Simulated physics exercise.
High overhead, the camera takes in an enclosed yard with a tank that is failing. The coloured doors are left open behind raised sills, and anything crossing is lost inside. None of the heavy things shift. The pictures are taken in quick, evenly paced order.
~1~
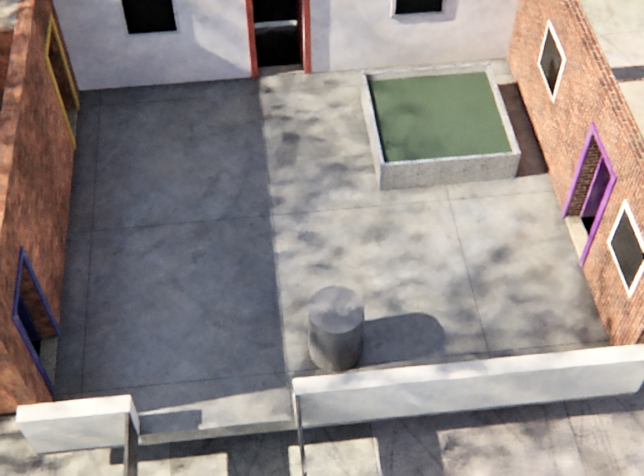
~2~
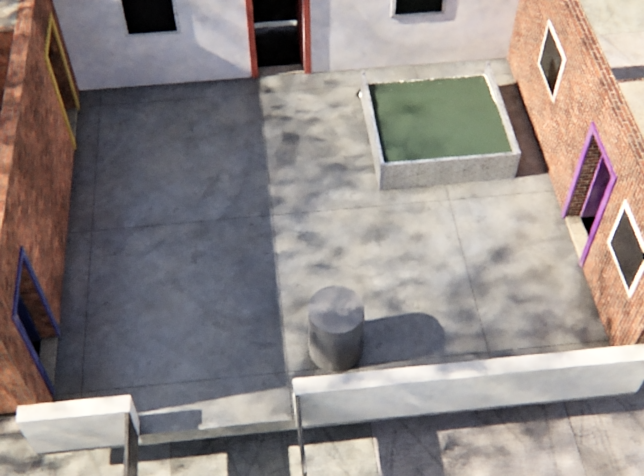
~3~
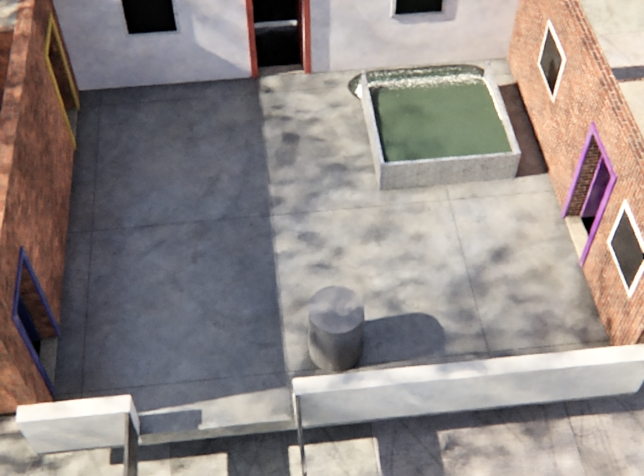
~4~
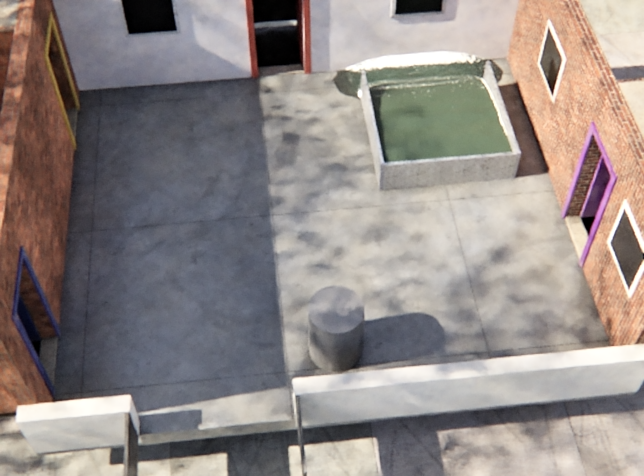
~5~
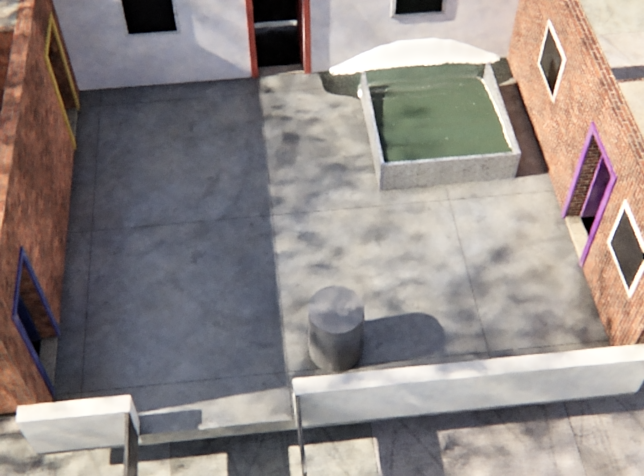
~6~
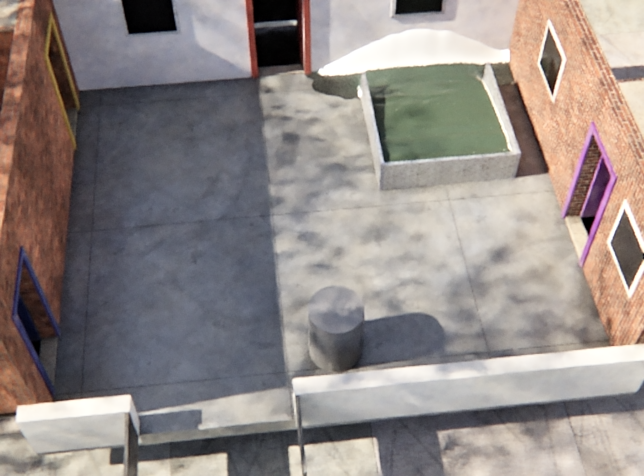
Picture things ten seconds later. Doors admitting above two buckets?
Outcome: The red door will most likely exceed two buckets; the yellow door will most likely exceed two buckets; the blue door will most likely not exceed two buckets; the purple door will most likely not exceed two buckets.
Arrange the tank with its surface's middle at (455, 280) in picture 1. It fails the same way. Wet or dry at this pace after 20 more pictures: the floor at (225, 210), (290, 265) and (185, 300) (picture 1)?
Points in turn: Not reached; not reached; not reached.
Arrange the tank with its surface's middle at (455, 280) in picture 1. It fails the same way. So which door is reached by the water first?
The red door.
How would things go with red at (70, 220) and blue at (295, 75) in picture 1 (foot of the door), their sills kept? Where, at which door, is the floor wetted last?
Answer: The red door.
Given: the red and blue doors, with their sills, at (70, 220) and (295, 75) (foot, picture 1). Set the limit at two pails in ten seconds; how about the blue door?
Observation - blue door ends up higher.
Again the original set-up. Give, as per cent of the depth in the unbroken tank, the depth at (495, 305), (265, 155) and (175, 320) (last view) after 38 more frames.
Going in order, roughly 4, 2 and 0 %.
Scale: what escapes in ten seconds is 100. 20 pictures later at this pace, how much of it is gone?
Near 20 in a hundred.
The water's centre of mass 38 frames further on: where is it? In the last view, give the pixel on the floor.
Close to (369, 163).
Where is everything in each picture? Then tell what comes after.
In the first picture, the tank at (438, 115) is whole and still.
In the second picture, water pours out on the tank's far side and has run to a hidden place.
In the third picture, the front is at (354, 85), out from the gap on the tank's far side.
In the fourth picture, water pours out on the tank's far side and has run to (340, 80).
In the fifth picture, the front is at (323, 72), out from the gap on the tank's far side.
In the sixth picture, water pours out on the tank's far side and has run to (311, 73).
A moment on, water covers 10 % of the floor; the red door wet at the sill, nothing in, the yellow door not reached, the blue door not reached, the purple door not reached.
Next, water covers 20 % of the floor; the red door under two buckets in, the yellow door not reached, the blue door not reached, the purple door not reached.
Then, water covers 40 % of the floor; the red door over two buckets in, the yellow door under two buckets in, the blue door not reached, the purple door under two buckets in.
Later, water covers 60 % of the floor; the red door over two buckets in, the yellow door over two buckets in, the blue door wet at the sill, nothing in, the purple door under two buckets in.
In the end, water covers 85 % of the floor; the red door over two buckets in, the yellow door over two buckets in, the blue door wet at the sill, nothing in, the purple door under two buckets in.
